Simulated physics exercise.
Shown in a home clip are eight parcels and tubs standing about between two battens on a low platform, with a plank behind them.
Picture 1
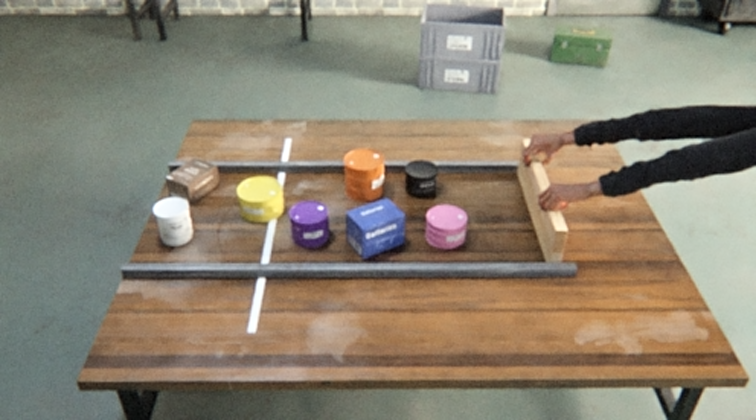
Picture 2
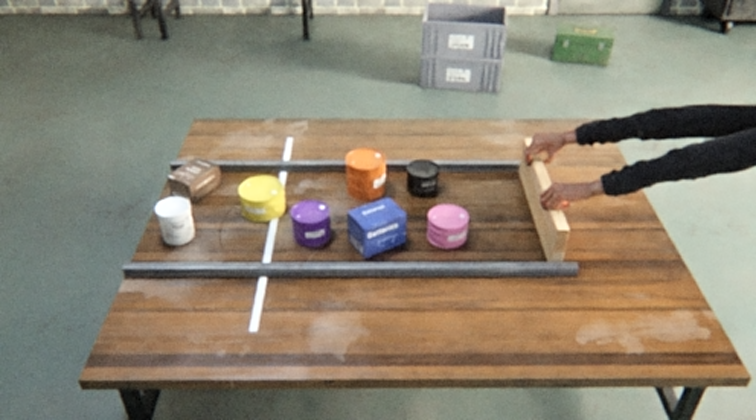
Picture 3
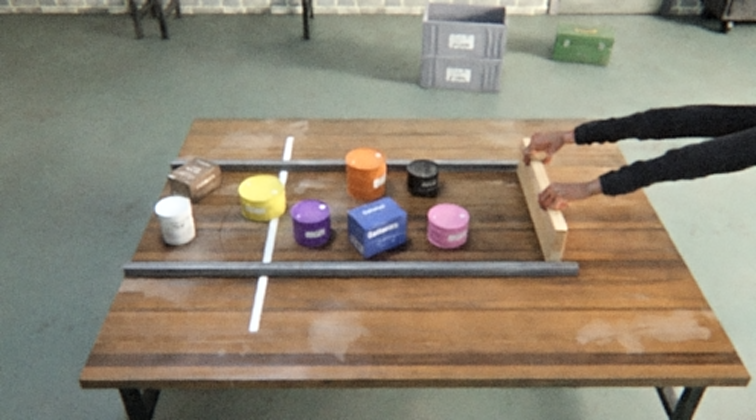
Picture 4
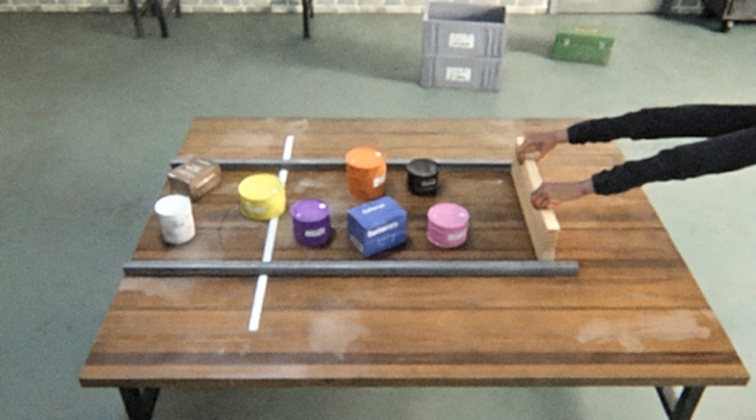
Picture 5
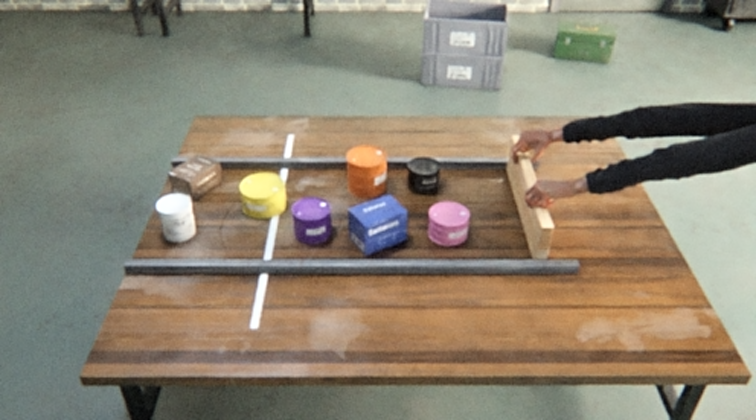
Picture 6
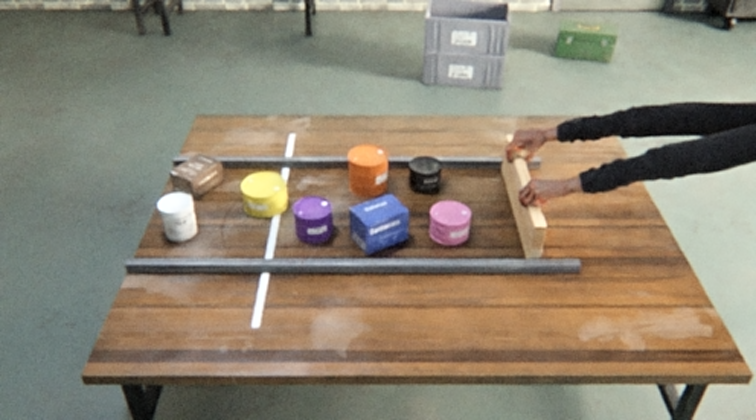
The clip opens on eight containers and boxes standing between two dark rails on a wooden table, with two hands gripping a wooden plank at the right. The plank stays nearly still at first, then the hands slide it slightly left, while the items barely shift.
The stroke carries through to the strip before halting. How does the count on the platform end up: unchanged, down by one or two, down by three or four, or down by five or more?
Not a single one falls.
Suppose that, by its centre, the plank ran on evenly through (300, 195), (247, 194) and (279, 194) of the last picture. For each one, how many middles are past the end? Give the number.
0; 1; 0.
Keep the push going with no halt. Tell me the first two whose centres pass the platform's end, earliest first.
Brown box, then yellow canister.
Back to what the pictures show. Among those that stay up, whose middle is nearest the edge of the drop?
Brown box.
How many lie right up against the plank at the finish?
All in all, 2.
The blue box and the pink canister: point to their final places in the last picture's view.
Blue box: (212, 235); pink canister: (254, 222).
Early on, none off yet; white pail at rest near (178, 217); brown box at rest near (197, 176); yellow canister at rest near (265, 195).
A while later, none off yet; white pail at rest near (178, 217); brown box at rest near (197, 176); yellow canister travelled about its own width near (238, 195).
Finally, the number that fall off is zero.
